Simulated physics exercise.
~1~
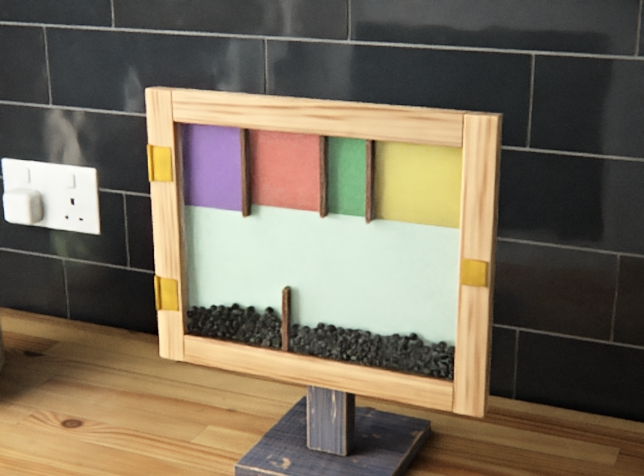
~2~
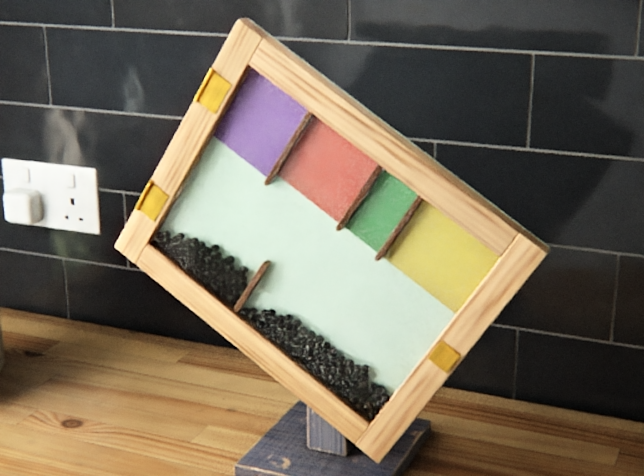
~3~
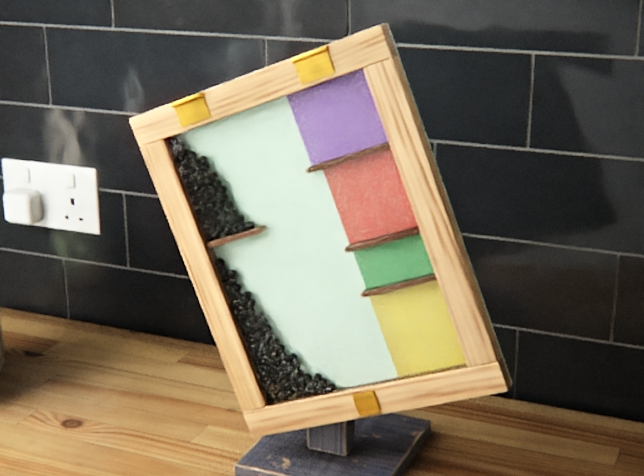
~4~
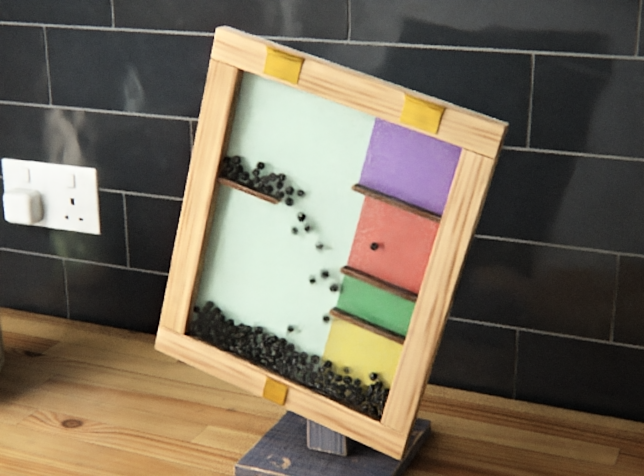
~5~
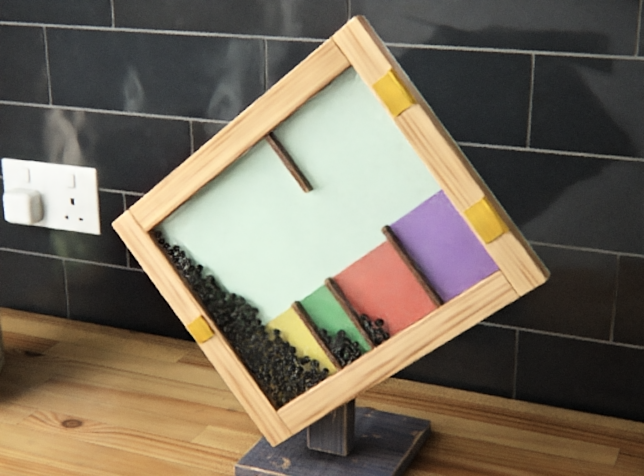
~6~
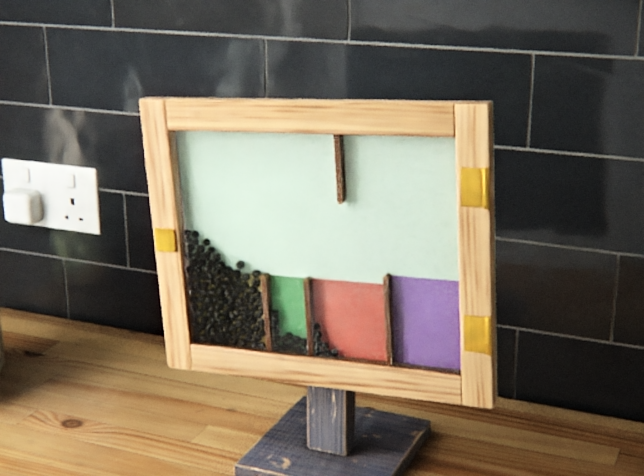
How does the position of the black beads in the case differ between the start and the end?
At the start the beads lie in a low layer spread along the whole bottom of the case. At the end they are heaped mostly against the left side, so their middle sits farther left and somewhat higher.
